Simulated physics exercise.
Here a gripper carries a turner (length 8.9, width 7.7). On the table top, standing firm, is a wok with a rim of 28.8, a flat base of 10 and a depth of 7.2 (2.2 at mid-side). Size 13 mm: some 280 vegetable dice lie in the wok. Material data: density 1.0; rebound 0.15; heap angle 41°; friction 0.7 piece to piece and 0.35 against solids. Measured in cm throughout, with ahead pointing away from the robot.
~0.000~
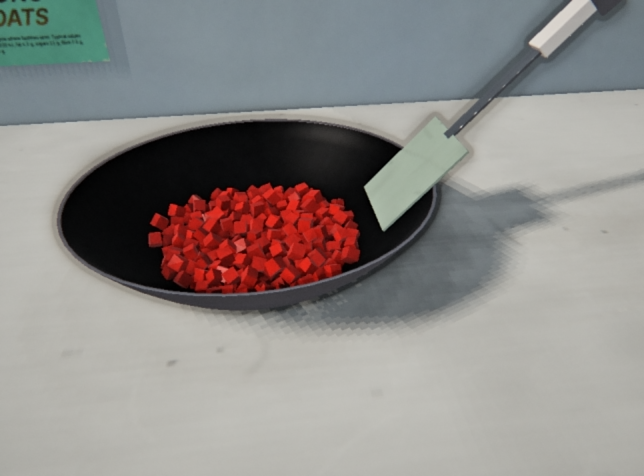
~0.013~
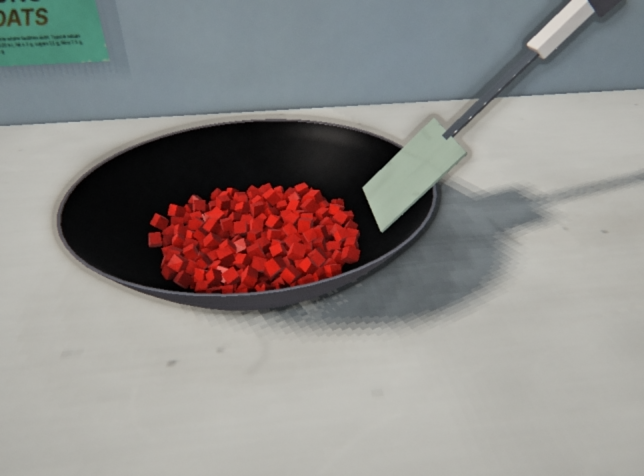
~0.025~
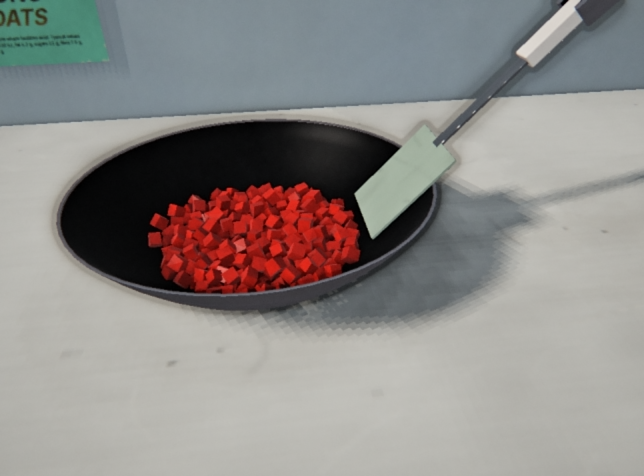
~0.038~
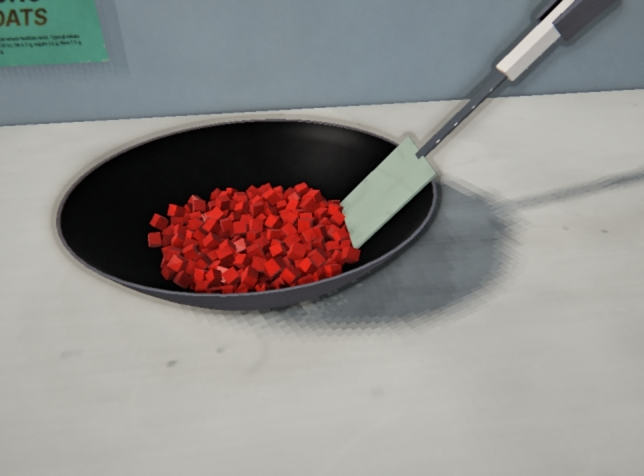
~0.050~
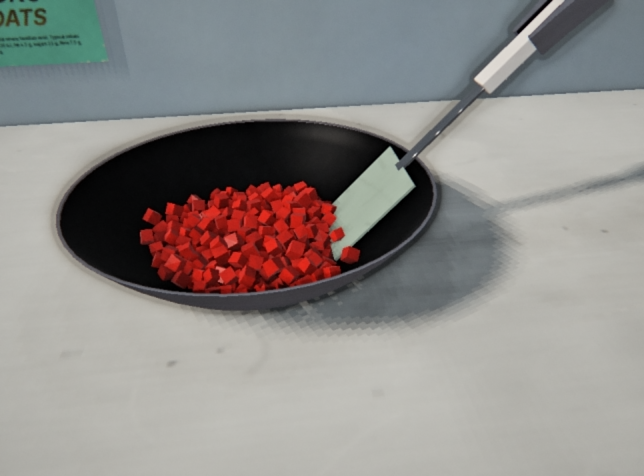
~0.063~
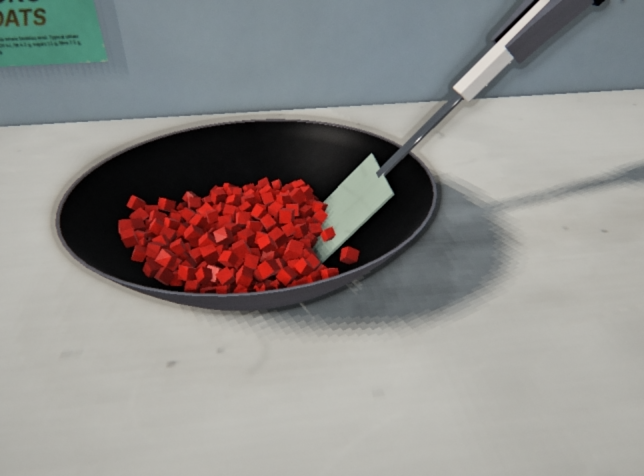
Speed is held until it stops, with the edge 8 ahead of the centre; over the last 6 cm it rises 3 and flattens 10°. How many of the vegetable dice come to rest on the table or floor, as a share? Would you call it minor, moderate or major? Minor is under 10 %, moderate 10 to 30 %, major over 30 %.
I would call it major.
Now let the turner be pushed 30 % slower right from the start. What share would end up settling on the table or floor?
Estimated share: Some 35 %.
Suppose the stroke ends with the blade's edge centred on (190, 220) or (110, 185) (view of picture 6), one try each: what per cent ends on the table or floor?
The two tries give near 20 and near 55 in a hundred.
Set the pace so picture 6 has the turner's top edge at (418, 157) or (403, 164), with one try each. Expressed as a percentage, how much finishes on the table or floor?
That comes to about 20 and about 25 percent, in that order.
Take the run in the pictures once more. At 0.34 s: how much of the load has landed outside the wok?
Some 15 per cent of the load.
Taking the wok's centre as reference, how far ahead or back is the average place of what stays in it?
It rests close to 3.5 centimetres ahead of centre.
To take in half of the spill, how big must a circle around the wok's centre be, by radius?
That distance comes to about 30 cm.
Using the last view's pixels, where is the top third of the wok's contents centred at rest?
(163, 239).
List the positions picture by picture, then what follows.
In the first picture, turner top edge at (451, 133), sloping 46°; upper third of the load around (256, 229), from x 155 to 350, top at y 190; 283 in the wok.
In the second picture, turner top edge at (450, 134), sloping 46°; upper third of the load around (256, 229), from x 155 to 350, top at y 190.
In the third picture, turner top edge at (440, 141), sloping 46°; upper third of the load around (256, 229), from x 155 to 350, top at y 190.
In the fourth picture, turner top edge at (422, 154), sloping 46°; upper third of the load around (256, 228), from x 155 to 350, top at y 190.
In the fifth picture, turner top edge at (402, 165), sloping 46°; upper third of the load around (250, 229), from x 145 to 350, top at y 190.
In the sixth picture, turner top edge at (382, 172), sloping 46°; upper third of the load around (227, 226), from x 125 to 355, top at y 185; 283 in the wok.
By 0.09 s, sloping 46°, highest piece 8 above the table; 283 in the wok.
By 0.12 s, sloping 44°, highest piece 13 above the table; 273 in the wok, 10 on the blade or in flight.
By 0.34 s, sloping 36°, highest piece 24 above the table; 178 in the wok, 44 on the table or floor, 61 on the blade or in flight.
By 1.39 s, sloping 36°, highest piece 8 above the table; 178 in the wok, 105 on the table or floor.
Final count, 178 in the wok, 105 on the table or floor. That is 37 % on the table or floor.
